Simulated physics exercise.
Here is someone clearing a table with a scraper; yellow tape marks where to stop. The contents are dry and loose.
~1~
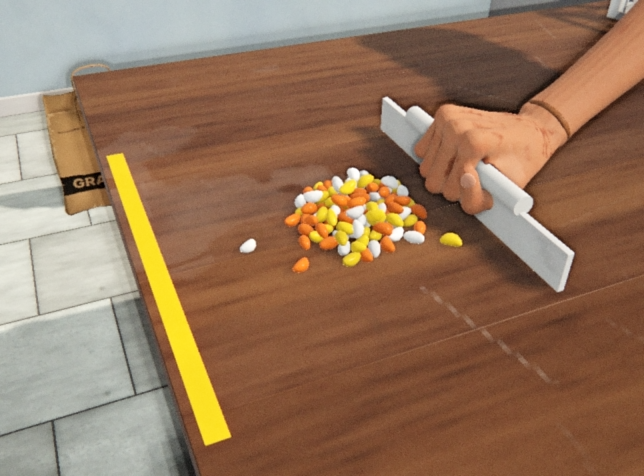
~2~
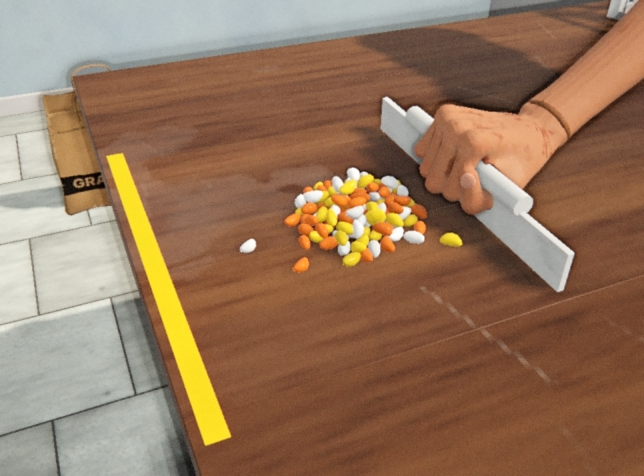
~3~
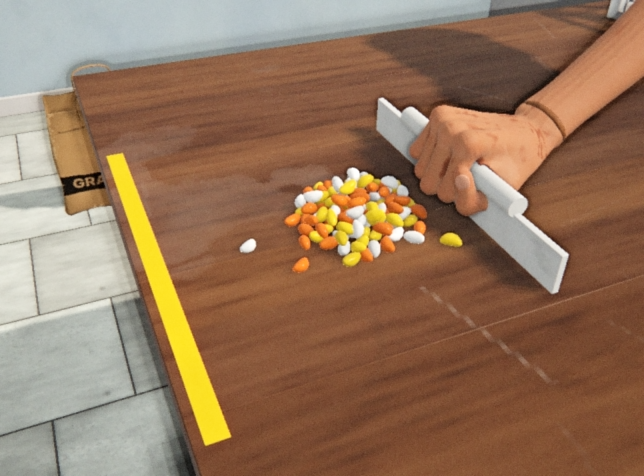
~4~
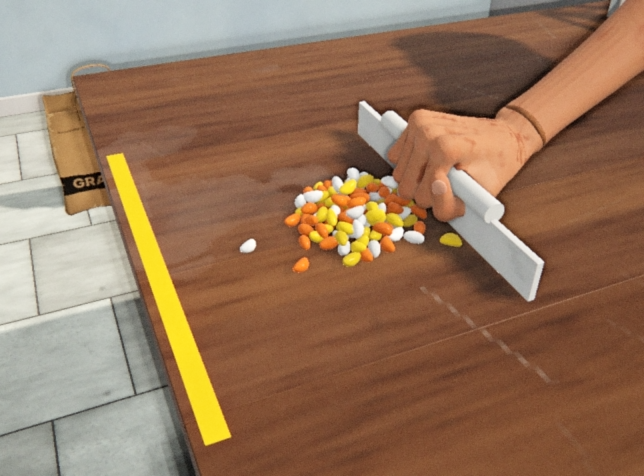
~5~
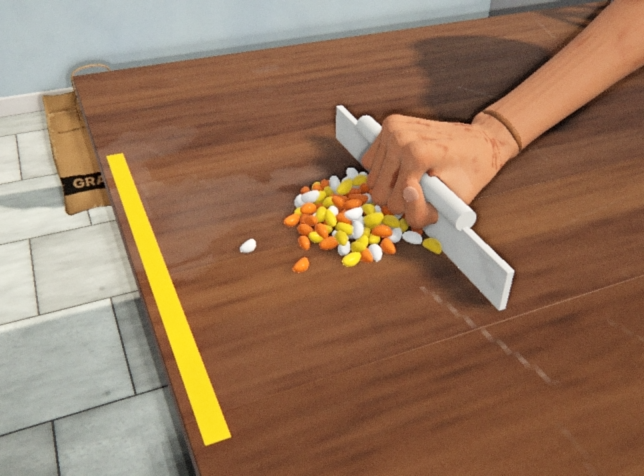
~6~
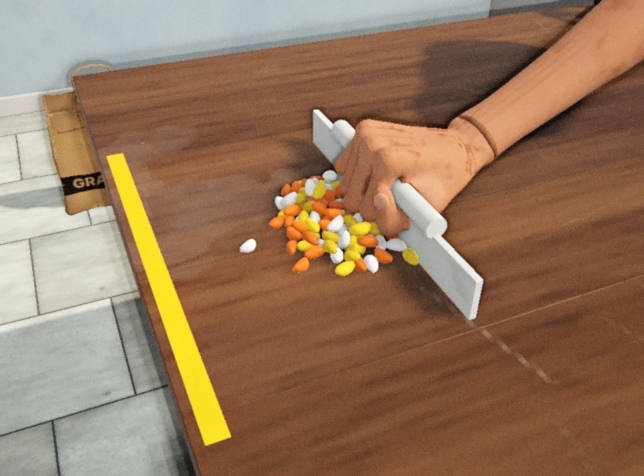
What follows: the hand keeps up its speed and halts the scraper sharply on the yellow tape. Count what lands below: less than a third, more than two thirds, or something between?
Over the edge goes over two thirds of it.
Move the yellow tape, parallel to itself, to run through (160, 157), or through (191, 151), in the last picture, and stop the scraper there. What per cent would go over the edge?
In turn 40 and 0 in a hundred.
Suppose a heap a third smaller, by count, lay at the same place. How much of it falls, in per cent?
Near 100 %.
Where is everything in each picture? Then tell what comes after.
In the first picture, scraper at (549, 256), at rest; yellow tape at (118, 164), right by the edge; edge at (135, 273); the heap at (358, 210), jelly beans.
In the second picture, scraper at (549, 256), at rest.
In the third picture, scraper at (543, 258); the heap at (358, 210).
In the fourth picture, scraper at (520, 265).
In the fifth picture, scraper at (491, 273); the heap at (353, 211), about a quarter pushed along.
In the sixth picture, scraper at (461, 282); yellow tape at (118, 164); edge at (135, 273); the heap at (336, 216), nearly all pushed along.
Soon after the last picture, scraper still moving, near (262, 206); heap all on the table, its front near (168, 268).
A little later, scraper stopped at the yellow tape; heap most over the edge.
Later still, scraper stopped at the yellow tape; heap all over the edge.
At rest, scraper stopped at the yellow tape; heap all over the edge.
